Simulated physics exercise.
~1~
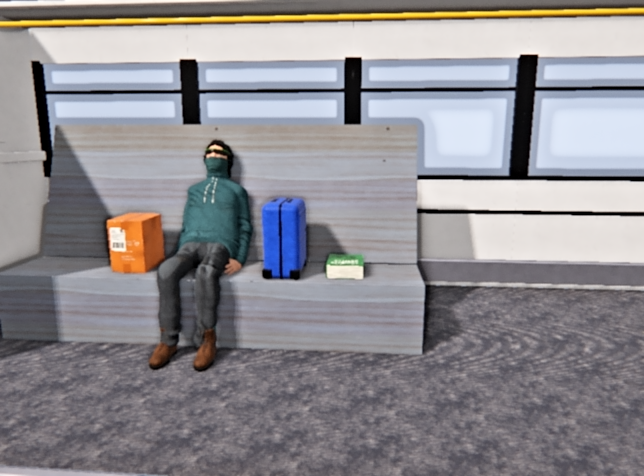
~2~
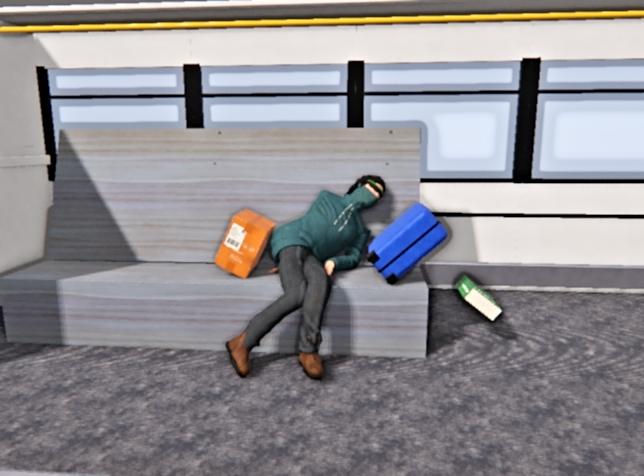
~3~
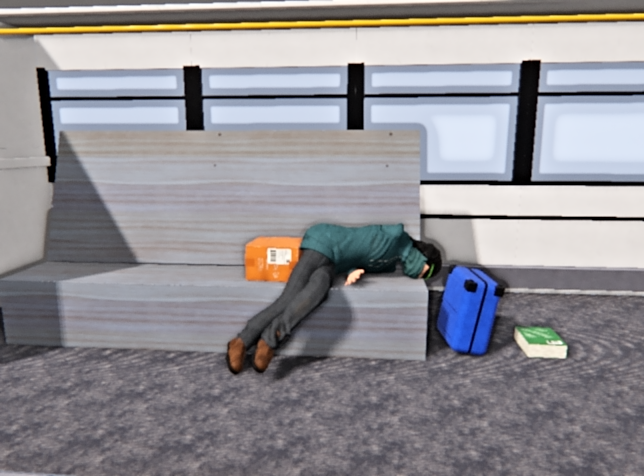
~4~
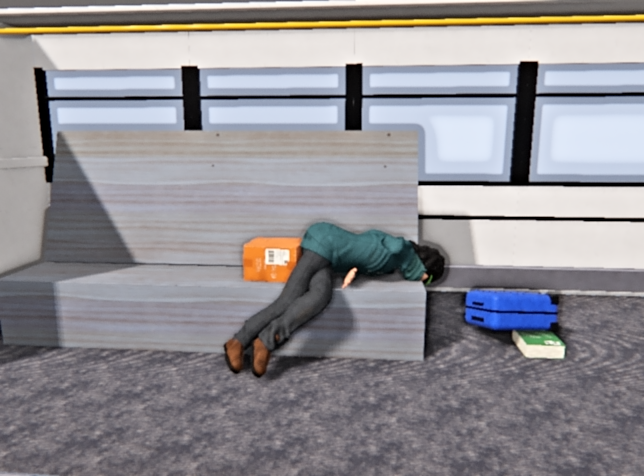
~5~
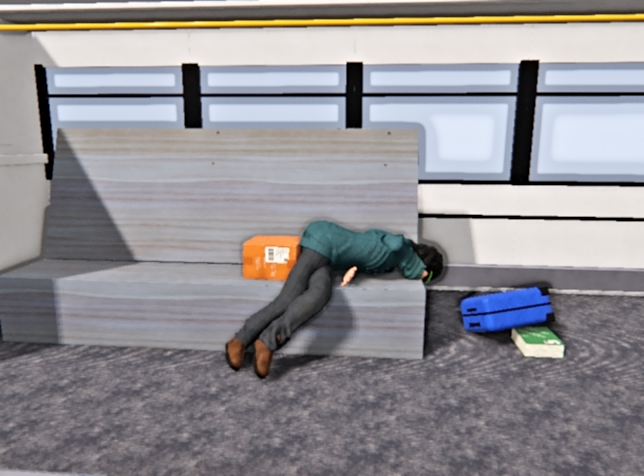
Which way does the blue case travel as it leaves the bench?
The blue case moves to the right, going over the end of the bench and down to the floor.
